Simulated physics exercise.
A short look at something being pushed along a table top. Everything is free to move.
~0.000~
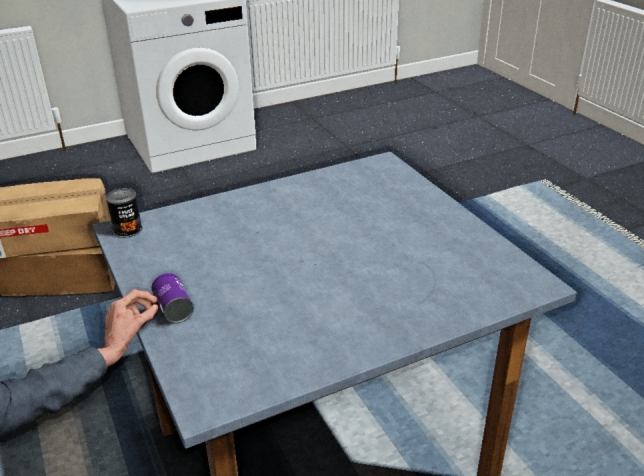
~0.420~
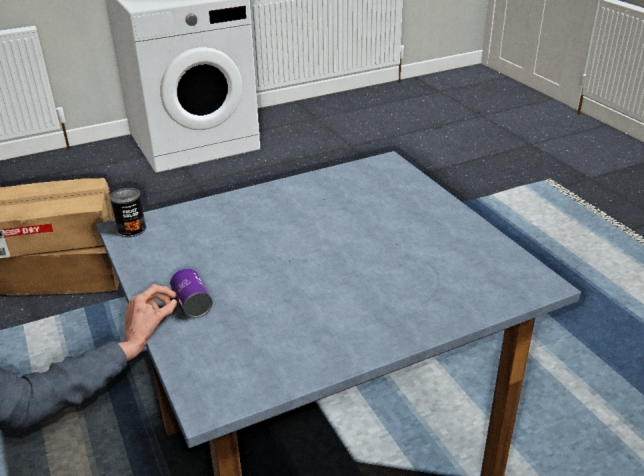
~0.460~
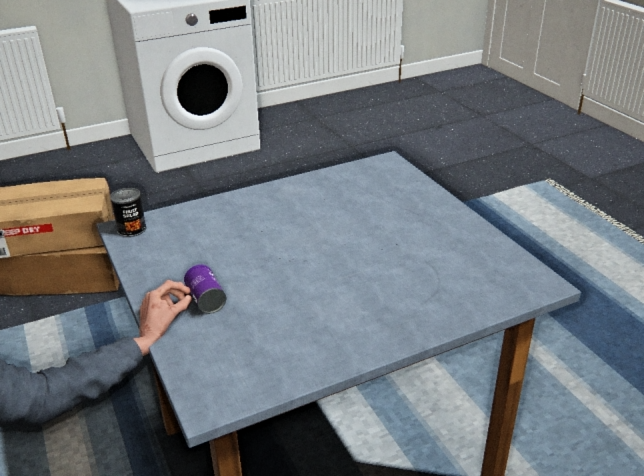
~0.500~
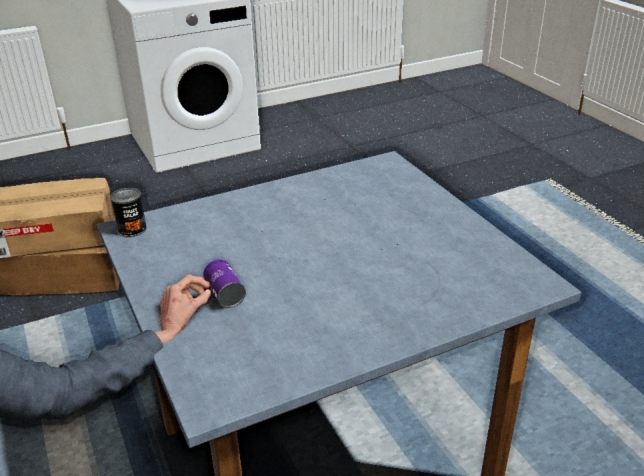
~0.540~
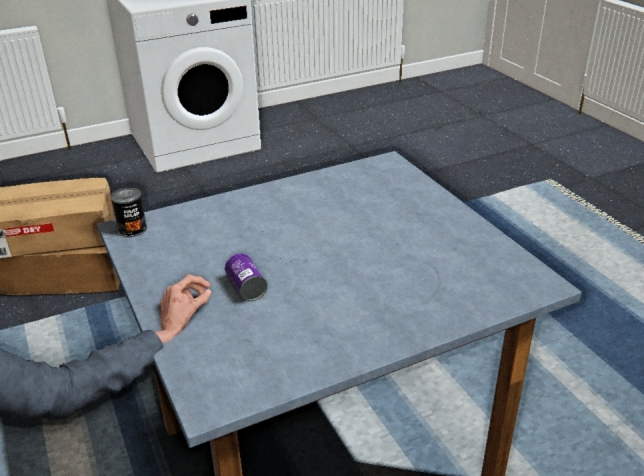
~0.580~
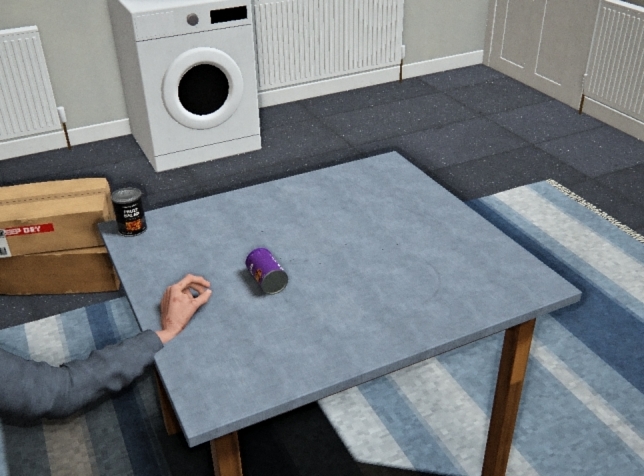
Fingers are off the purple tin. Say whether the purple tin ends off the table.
The purple tin falls off the table.
After 0.78 s, purple tin rolled well along near (360, 244).
After 1.08 s, purple tin rolled well along near (476, 210).
After 1.28 s, purple tin now off the table.
After 1.58 s, things are still on the move.
By the end (1.7 s), off the table, purple tin.
